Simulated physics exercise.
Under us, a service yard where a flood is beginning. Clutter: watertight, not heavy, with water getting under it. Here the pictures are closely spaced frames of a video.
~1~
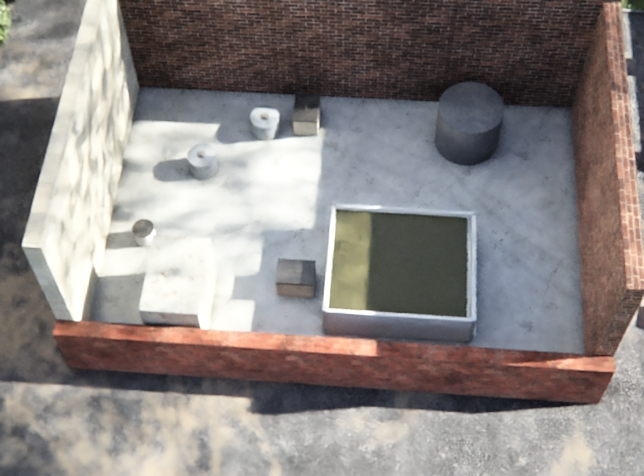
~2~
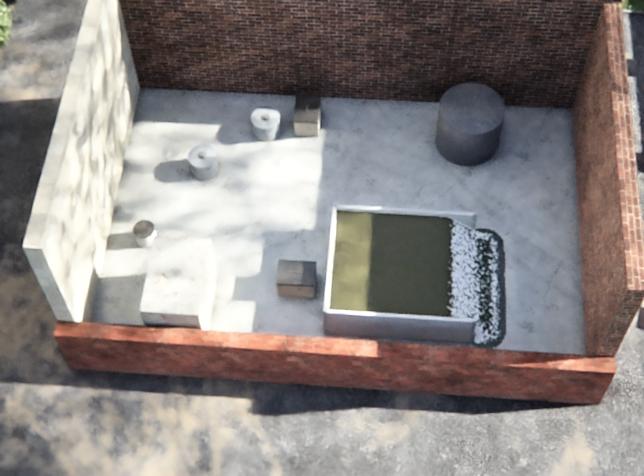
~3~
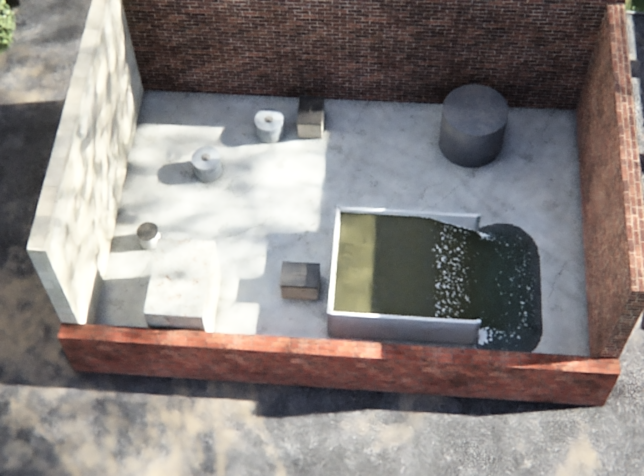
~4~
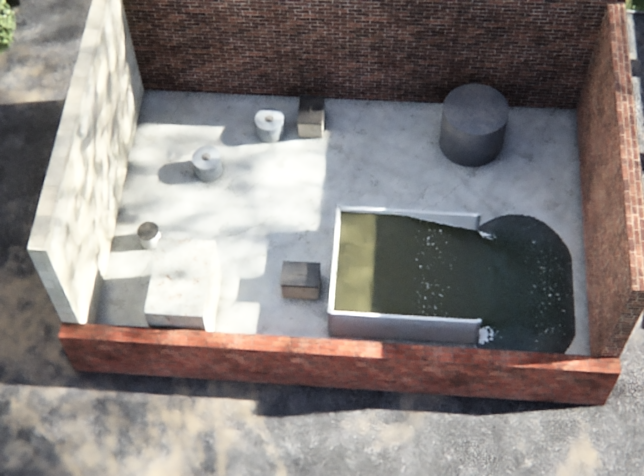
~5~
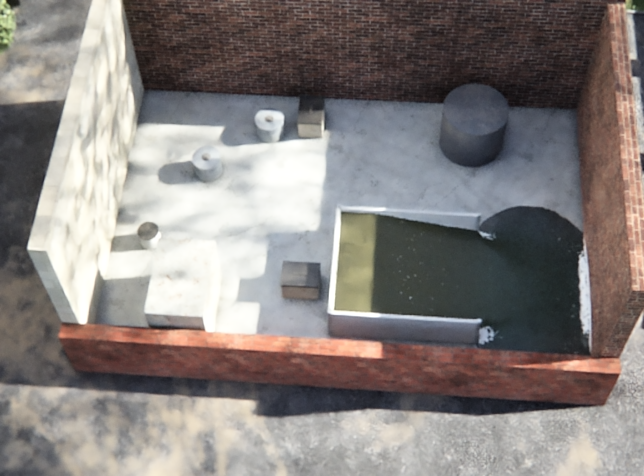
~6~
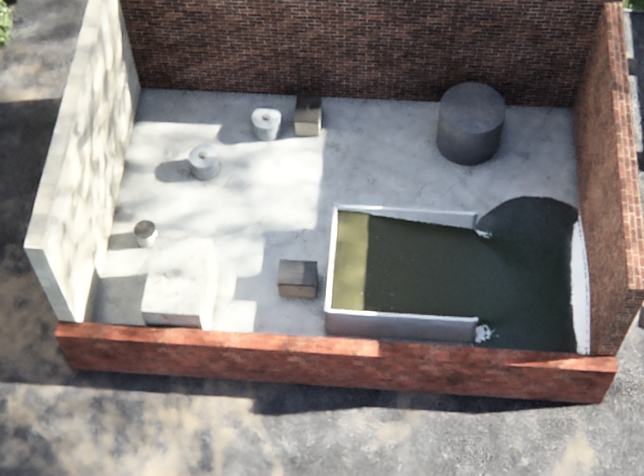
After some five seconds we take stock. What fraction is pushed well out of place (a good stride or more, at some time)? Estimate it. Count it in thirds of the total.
Out of the total, under one third.
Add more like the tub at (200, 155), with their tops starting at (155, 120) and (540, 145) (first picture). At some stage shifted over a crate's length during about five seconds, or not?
Result, in sequence - short of that distance / displaced that far.
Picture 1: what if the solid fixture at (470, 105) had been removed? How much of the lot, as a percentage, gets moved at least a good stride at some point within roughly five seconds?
40%.
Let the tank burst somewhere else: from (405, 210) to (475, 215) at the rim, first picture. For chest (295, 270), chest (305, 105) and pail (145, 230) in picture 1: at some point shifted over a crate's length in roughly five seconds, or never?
Result per item - short of that distance / displaced that far / short of that distance.
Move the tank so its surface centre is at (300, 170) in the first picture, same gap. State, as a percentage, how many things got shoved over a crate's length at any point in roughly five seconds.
It should come out close to 0 %.
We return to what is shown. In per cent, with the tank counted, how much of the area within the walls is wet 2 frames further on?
Roughly 25 in a hundred.
A moment on, 0 of 5 are well off their spots; 0 afloat.
Next, 0 of 5 are well off their spots; 0 afloat.
Later, 0 of 5 are well off their spots; 0 afloat.
In the end, 0 of 5 are well off their spots, and 0 have been at some point; 0 afloat.
